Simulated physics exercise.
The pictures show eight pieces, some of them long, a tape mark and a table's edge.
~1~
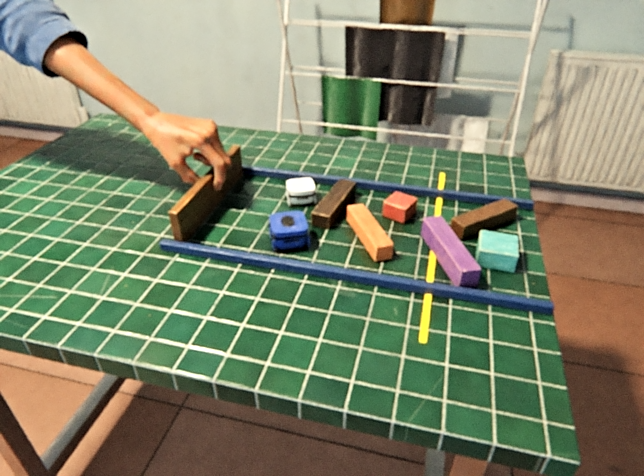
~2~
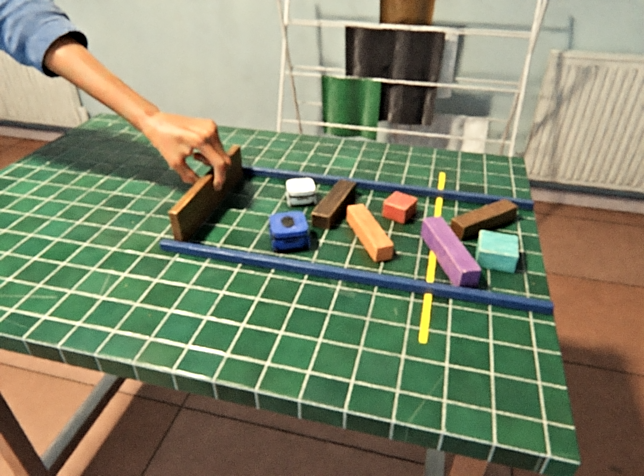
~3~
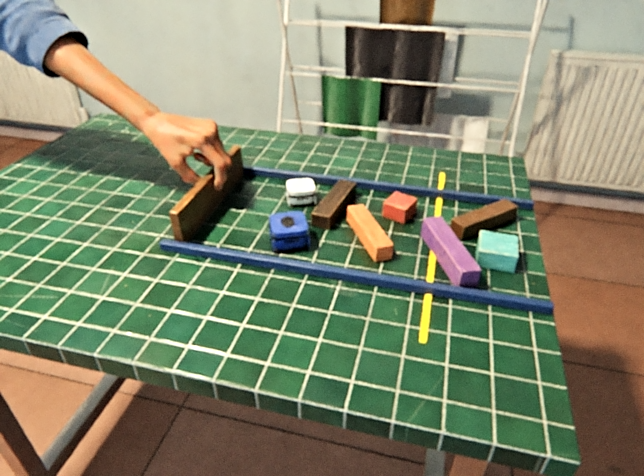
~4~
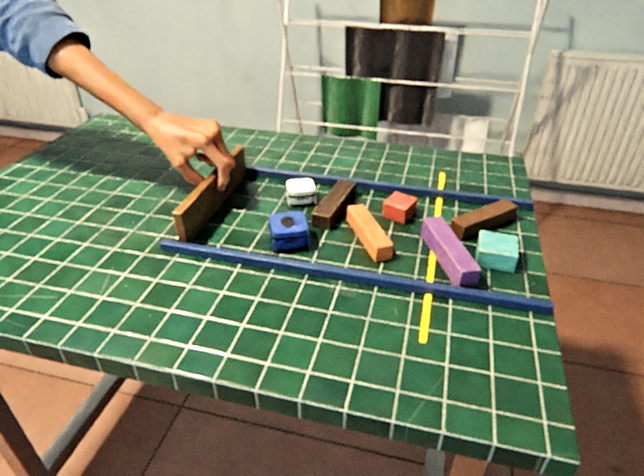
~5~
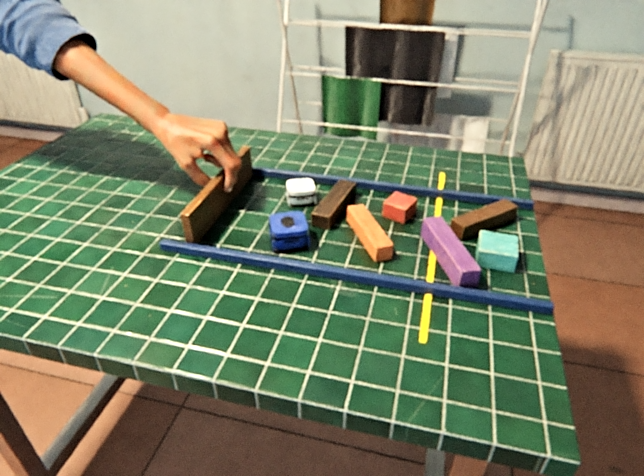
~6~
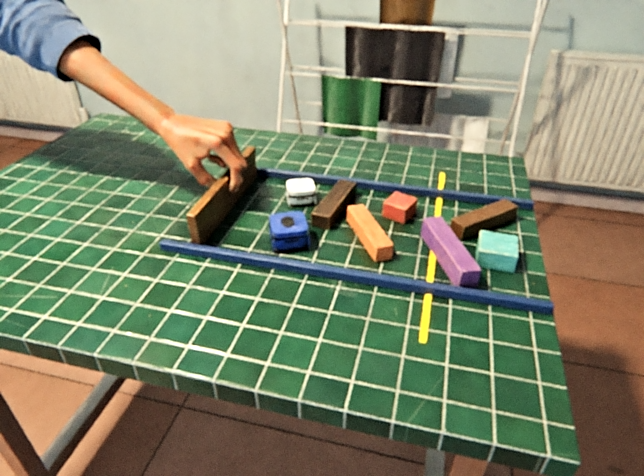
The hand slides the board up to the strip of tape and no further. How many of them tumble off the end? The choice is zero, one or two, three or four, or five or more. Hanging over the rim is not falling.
Here the number that fall off is zero.
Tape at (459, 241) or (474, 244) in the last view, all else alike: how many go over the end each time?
The counts: 2 and 4.
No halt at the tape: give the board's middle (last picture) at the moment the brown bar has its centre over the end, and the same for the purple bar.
For the brown bar at (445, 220), for the purple bar at (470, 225).
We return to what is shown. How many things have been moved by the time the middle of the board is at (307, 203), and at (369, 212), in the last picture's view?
First 4, then 6.
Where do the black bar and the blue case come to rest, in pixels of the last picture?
The black bar stops around (477, 222); the blue case around (451, 261).
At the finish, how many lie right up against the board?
2 of them.
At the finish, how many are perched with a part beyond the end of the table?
That would be 2.
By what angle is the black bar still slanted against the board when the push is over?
Roughly 10° out of line.
Soon after, none off yet; turquoise block at rest near (497, 251); brown bar at rest near (484, 219); purple bar at rest near (449, 251).
In the end, the number that fall off is zero.
